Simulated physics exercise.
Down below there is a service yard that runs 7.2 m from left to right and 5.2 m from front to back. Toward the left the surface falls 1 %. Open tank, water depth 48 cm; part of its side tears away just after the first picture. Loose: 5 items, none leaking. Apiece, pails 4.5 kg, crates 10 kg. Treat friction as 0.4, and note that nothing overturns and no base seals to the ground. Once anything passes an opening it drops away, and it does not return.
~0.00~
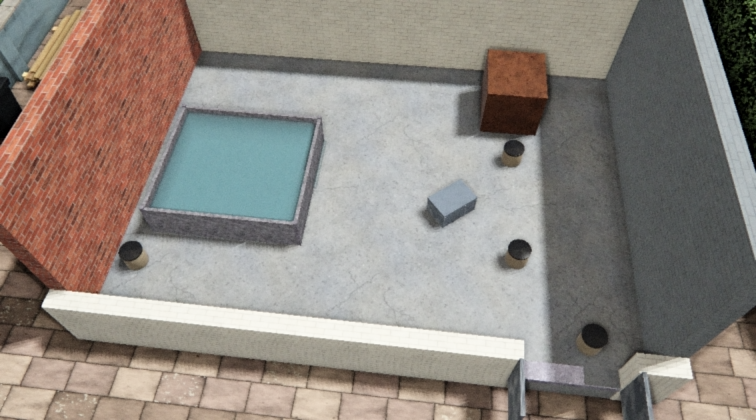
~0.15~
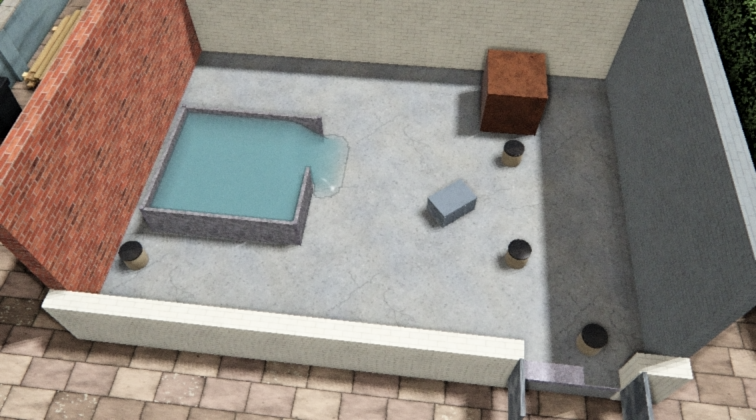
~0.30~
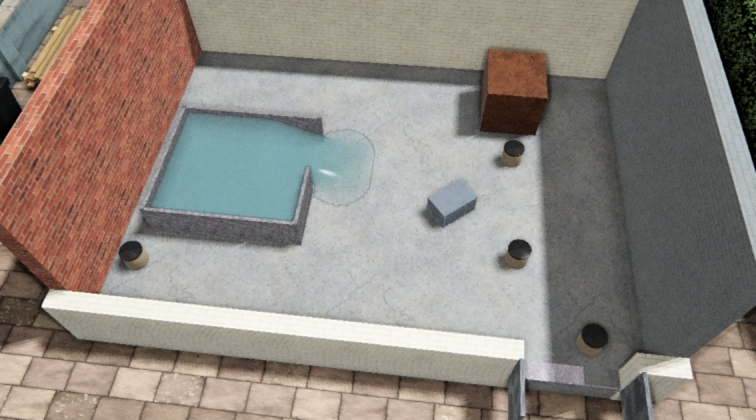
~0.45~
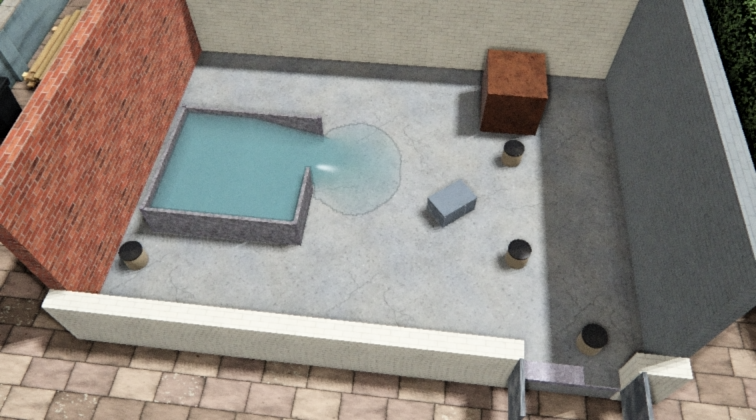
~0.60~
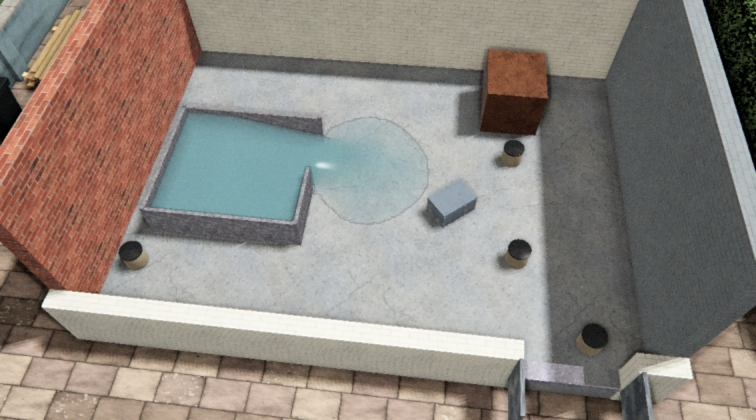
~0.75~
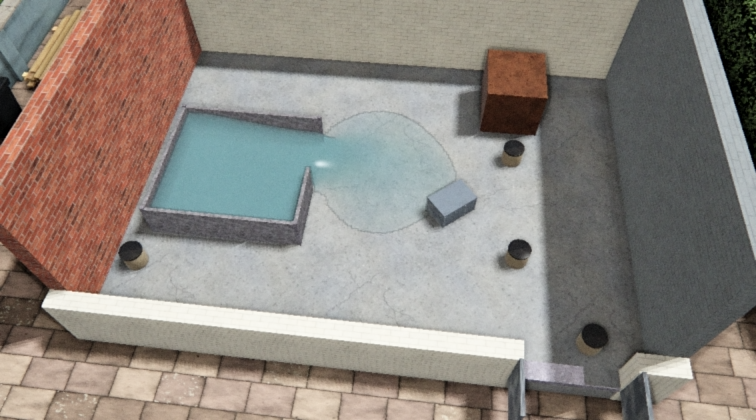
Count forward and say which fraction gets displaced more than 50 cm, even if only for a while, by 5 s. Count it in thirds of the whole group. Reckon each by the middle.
I predict one in three or more, yet fewer than two in three.
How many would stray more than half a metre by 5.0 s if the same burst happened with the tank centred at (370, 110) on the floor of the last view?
So the tally would be 3.
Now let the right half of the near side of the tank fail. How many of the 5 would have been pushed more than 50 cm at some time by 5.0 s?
The answer would then be 3.
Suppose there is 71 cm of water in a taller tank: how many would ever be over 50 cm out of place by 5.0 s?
That would make 4 of them.
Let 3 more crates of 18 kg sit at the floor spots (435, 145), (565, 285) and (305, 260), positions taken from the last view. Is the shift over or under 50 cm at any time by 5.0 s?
Taking them one by one: It goes beyond, then it stays within, then it stays within.
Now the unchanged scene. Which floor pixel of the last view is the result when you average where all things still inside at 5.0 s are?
Close to pixel (486, 266).
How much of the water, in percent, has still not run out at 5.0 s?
Remaining: Approx. 98 per cent.
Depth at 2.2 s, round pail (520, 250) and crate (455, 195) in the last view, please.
1 and 3 cm.
After 1.1 s 0 of 5 are over 50 cm from their spots; 0 afloat.
After 2.2 s 2 of 5 are over 50 cm from their spots; 0 afloat.
After 3.5 s 3 of 5 are over 50 cm from their spots; 1 afloat.
After 5.0 s 3 of 5 are over 50 cm from their spots, and 3 have been at some point; 4 afloat.
